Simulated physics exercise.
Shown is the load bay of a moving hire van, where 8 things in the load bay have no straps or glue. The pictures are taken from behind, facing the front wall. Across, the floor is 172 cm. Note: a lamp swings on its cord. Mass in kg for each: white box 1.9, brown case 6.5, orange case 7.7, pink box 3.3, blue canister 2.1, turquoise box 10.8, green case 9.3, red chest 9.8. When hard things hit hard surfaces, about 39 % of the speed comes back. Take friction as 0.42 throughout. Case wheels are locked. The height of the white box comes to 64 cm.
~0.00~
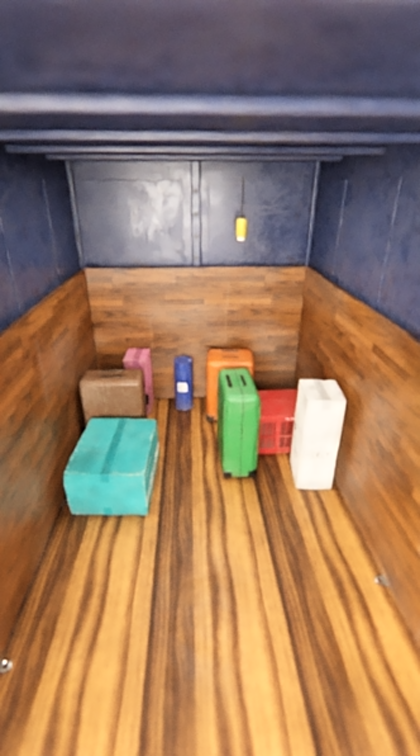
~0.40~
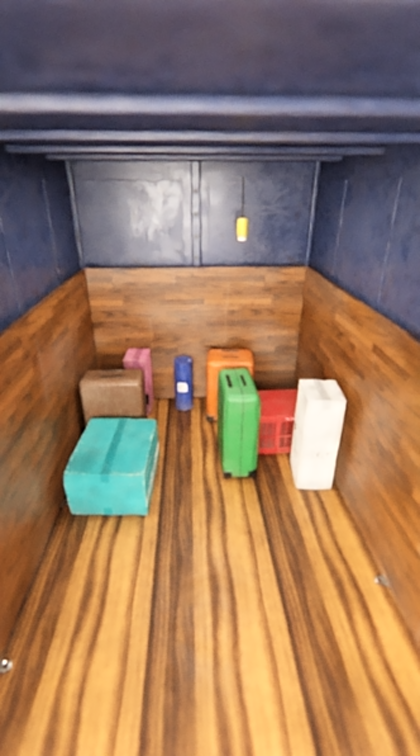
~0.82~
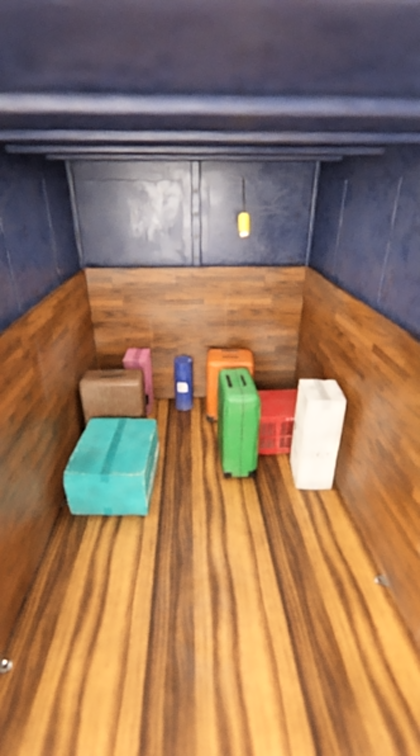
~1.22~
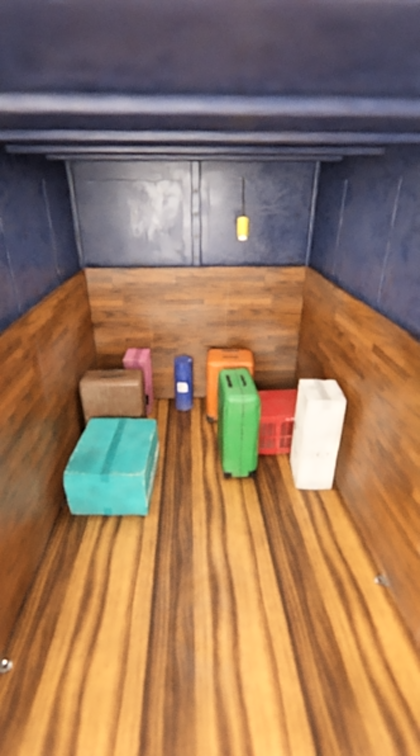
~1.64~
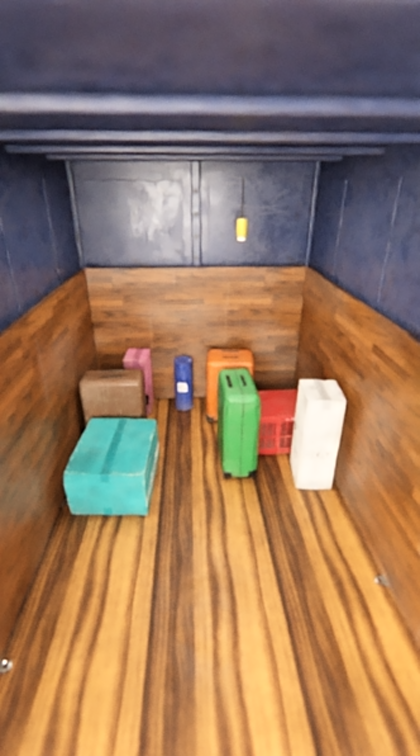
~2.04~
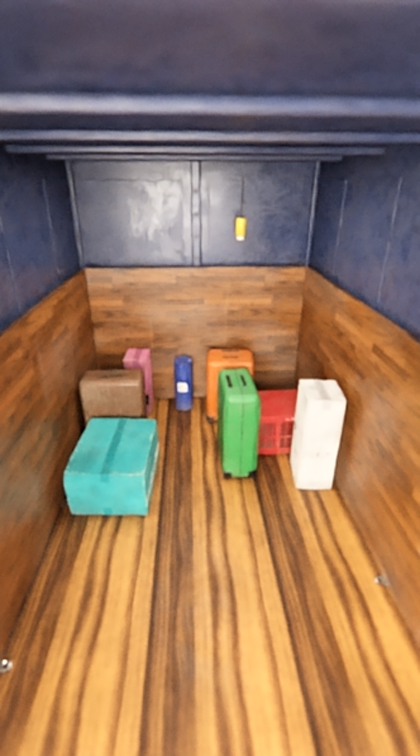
The bay of a van, with wooden lower walls and floor, held cases, boxes, a red chest and a blue canister that all stayed still, while a small yellow lamp swung slightly on its cord.
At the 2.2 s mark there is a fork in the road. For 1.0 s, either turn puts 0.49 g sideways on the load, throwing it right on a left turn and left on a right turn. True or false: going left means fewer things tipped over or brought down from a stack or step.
True.
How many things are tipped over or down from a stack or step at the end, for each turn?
Tally: Left 2, right 3.
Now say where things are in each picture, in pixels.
No push; white box (315, 435); brown case (116, 408), in the first frame.
Load feels 0.32 g backwards; blue canister (184, 384); turquoise box (117, 463), in the second frame.
Load feels 0.32 g backwards; green case (237, 422); red chest (283, 421), in the third frame.
Load feels 0.32 g backwards; pink box (139, 382), in the fourth frame.
No push; blue canister (184, 383); turquoise box (117, 463), in the fifth frame.
No push; white box (315, 435); brown case (116, 409), in the sixth frame.
Turning left. At 2.84 s, load feels 0.49 g right; brown case moved 6 cm near (125, 408); white box moved 4 cm near (322, 435); pink box 27° off upright.
After 3.14 s, load feels 0.12 g right; brown case moved 16 cm near (139, 408); white box moved 4 cm near (322, 435); pink box 62° off upright.
After 3.64 s, no push; brown case moved 17 cm near (139, 408); white box moved 4 cm near (322, 435); pink box on its side.
In the end (5.5 s), toppled in the load bay, pink box and blue canister; not toppled but over 15 cm from the start, brown case, orange case and turquoise box; the other 3 under 15 cm from the start. At the end, from the last picture's camera, white box near (322, 435), brown case near (139, 408).
Turning right instead, white box, blue canister and green case tipped over or down from a stack or step, 3 of 8 in all.
